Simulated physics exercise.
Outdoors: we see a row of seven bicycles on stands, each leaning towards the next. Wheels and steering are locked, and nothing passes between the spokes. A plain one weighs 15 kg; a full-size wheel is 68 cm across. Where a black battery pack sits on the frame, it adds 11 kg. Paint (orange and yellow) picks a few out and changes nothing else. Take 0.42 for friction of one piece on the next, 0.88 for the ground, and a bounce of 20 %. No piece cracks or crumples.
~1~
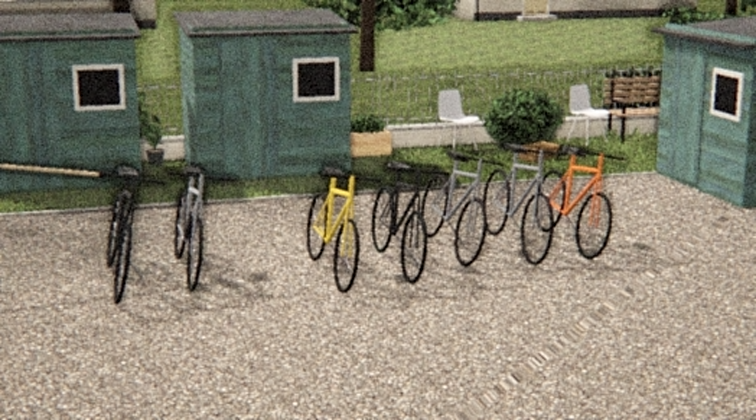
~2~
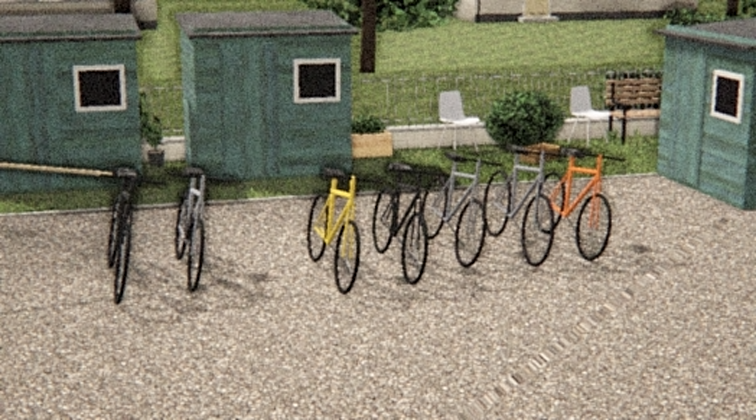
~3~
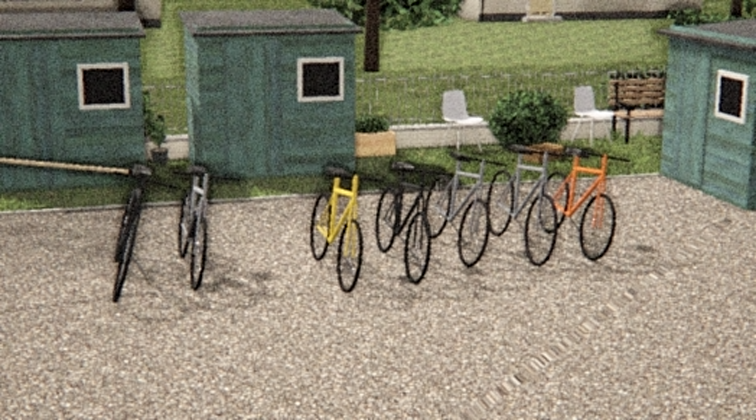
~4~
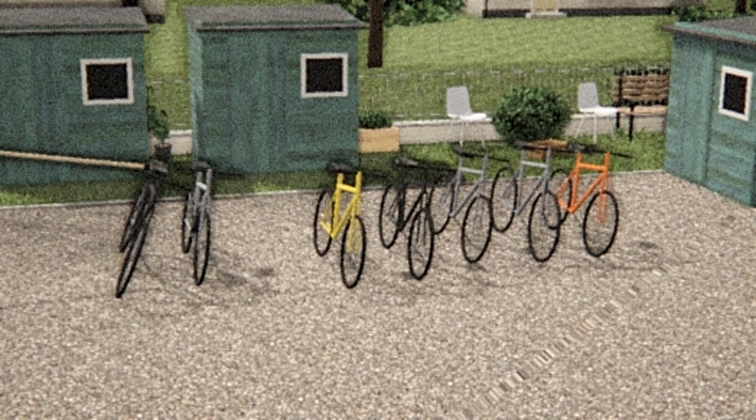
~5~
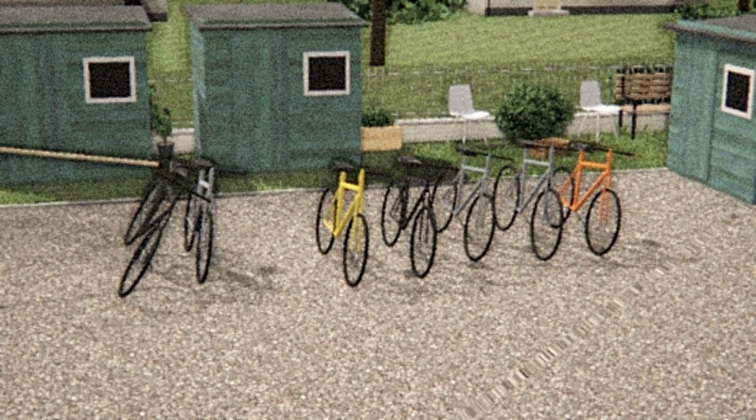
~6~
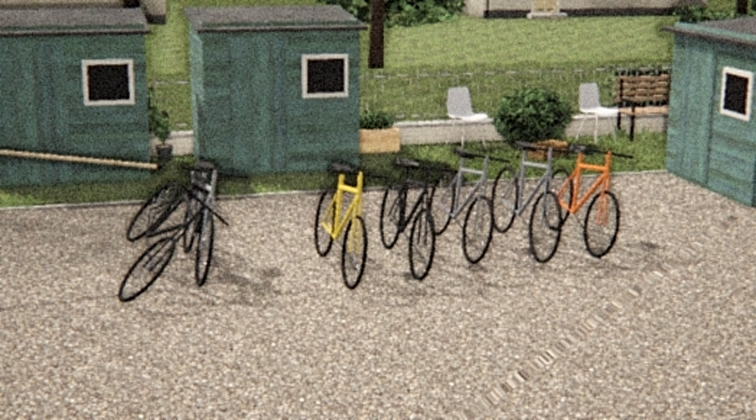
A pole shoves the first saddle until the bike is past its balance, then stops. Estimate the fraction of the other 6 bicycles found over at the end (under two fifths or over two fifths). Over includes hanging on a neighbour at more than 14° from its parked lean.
The part is less than two fifths.
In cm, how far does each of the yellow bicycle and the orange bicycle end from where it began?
Moved: Yellow 0, orange 0.
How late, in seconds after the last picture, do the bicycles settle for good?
Near 1.5 s.
Then, 0.29 s on from the sixth picture, 1 of the 6 other bicycles over.
Finally, 1 of the 6 other bicycles over; orange bicycle unmoved; yellow bicycle unmoved. That is 17 per cent. Five left standing. Seen by the last camera, middles, orange bicycle near (583, 193), yellow bicycle near (343, 217).
